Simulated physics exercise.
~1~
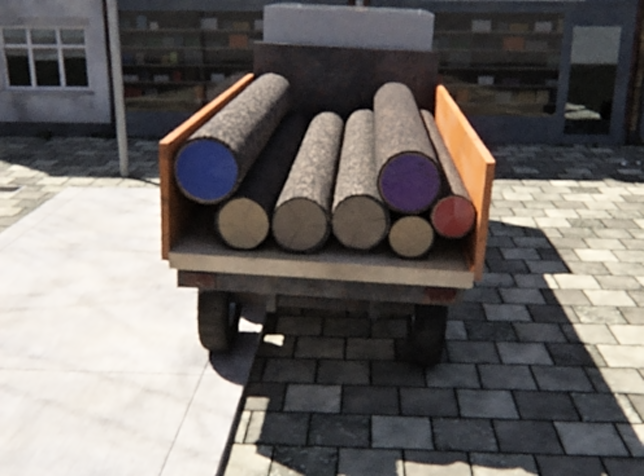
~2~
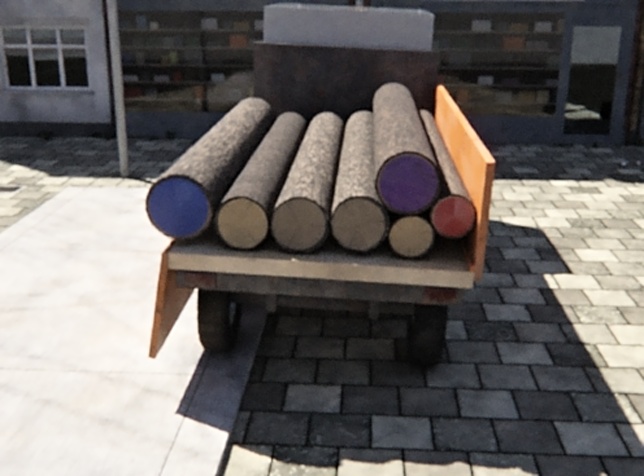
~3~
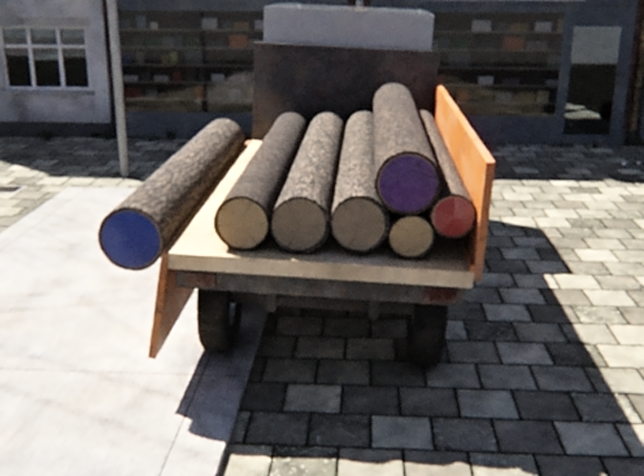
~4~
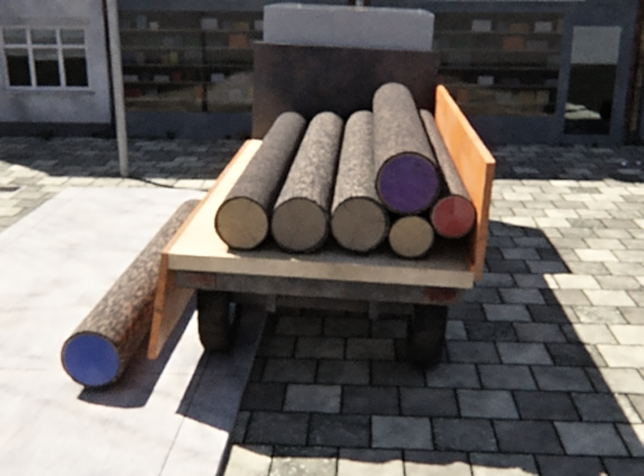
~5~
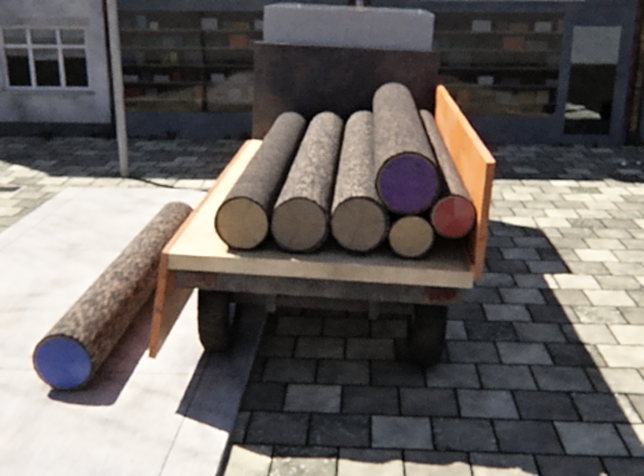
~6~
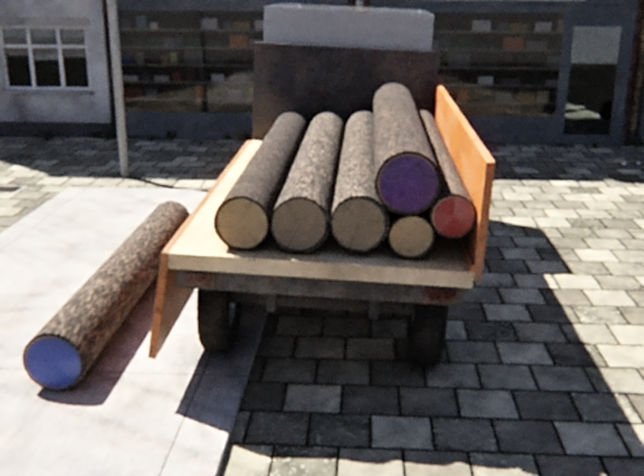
A blue-ended log rolls off the truck's left side as the panel drops, landing on the ground.
